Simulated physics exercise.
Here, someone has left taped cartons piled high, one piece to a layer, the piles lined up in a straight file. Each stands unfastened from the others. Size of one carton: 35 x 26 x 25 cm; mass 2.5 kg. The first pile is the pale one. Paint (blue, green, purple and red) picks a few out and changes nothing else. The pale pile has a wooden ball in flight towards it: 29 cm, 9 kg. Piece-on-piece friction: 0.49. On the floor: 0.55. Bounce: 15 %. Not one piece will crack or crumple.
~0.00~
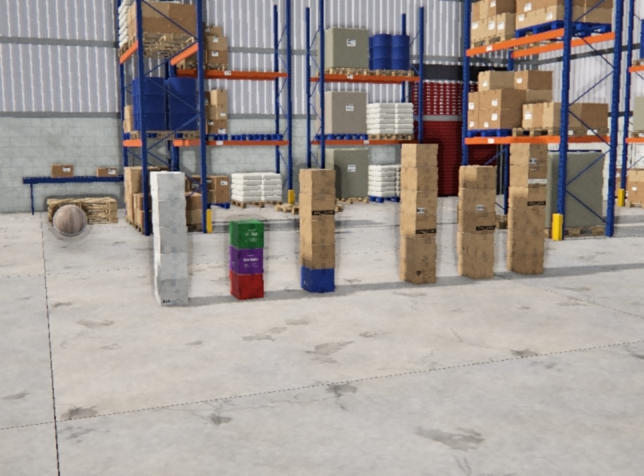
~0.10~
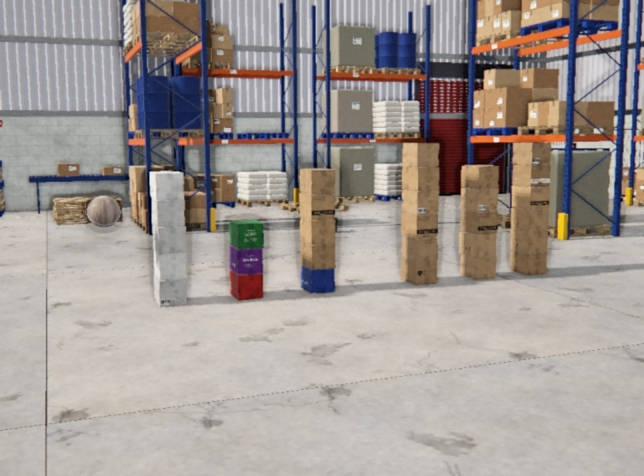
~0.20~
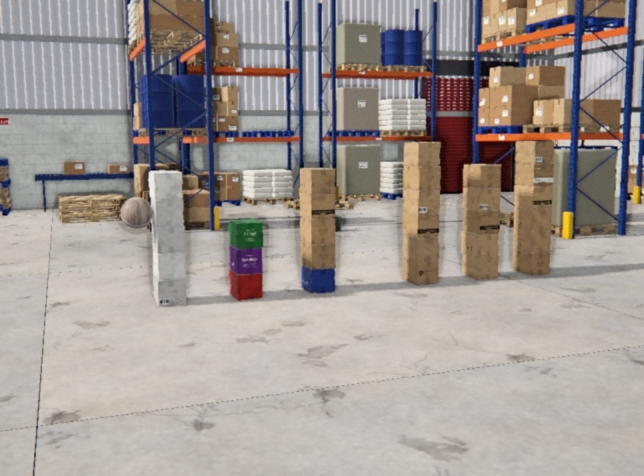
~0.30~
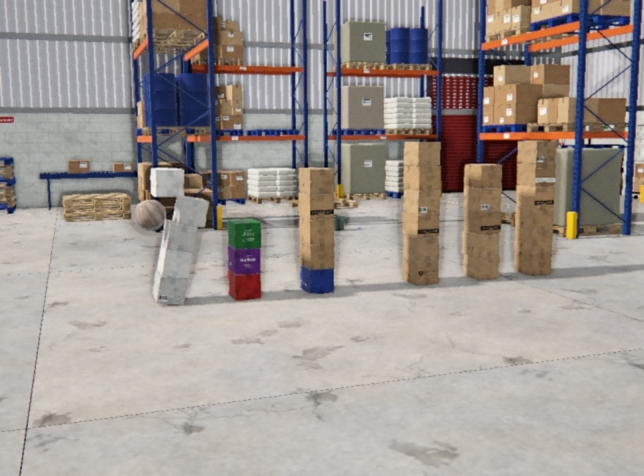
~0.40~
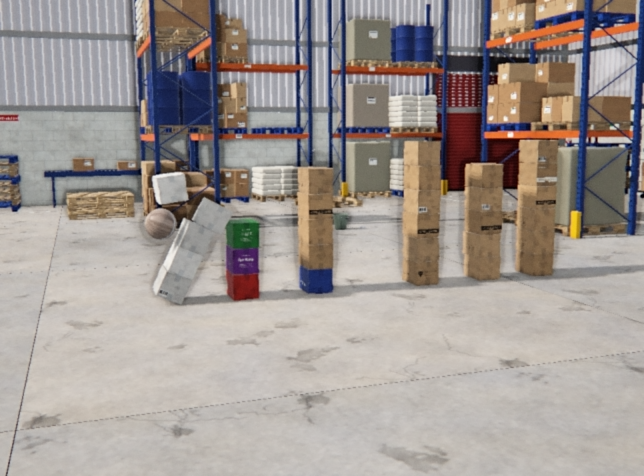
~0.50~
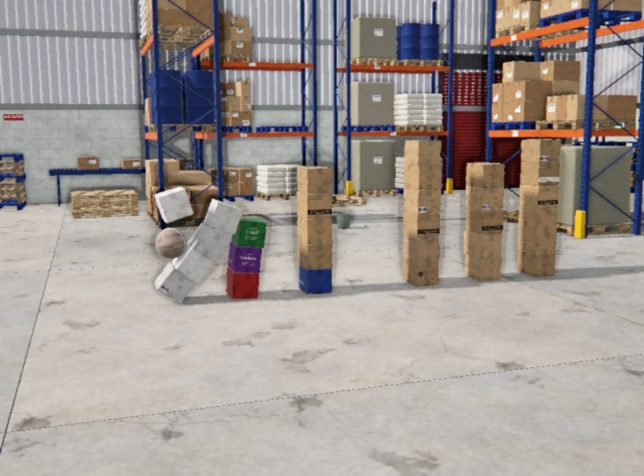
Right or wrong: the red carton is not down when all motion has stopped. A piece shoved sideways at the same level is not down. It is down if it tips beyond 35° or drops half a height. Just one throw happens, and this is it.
Right.
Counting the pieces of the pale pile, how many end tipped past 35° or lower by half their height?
In total, 5 of the pale pieces.
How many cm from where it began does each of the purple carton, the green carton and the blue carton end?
The purple one ends 60 cm from its start, the green one 50 cm and the blue one 0 cm.
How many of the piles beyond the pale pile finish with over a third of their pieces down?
1 in all.
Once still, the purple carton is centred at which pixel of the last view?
Its centre finishes around pixel (289, 279) in the last picture.
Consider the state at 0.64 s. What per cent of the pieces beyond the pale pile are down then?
0 per cent at that moment.
After 0.64 s, 5 of the pale pile down; none of the 25 other cartons down, 3 disturbed; red carton leaning 17°; green carton leaning 20°.
After 0.92 s, 5 of the pale pile down; 1 of the 25 other cartons down; red carton shifted 9 cm; purple carton leaning 52°, 15 cm lower.
At rest (2.3 s), 5 of the pale pile down; 2 of the 25 other cartons down; red carton shifted 9 cm; purple carton on its side; green carton 24 cm lower. As the last picture would show them, middles, red carton near (250, 283), purple carton near (289, 279).
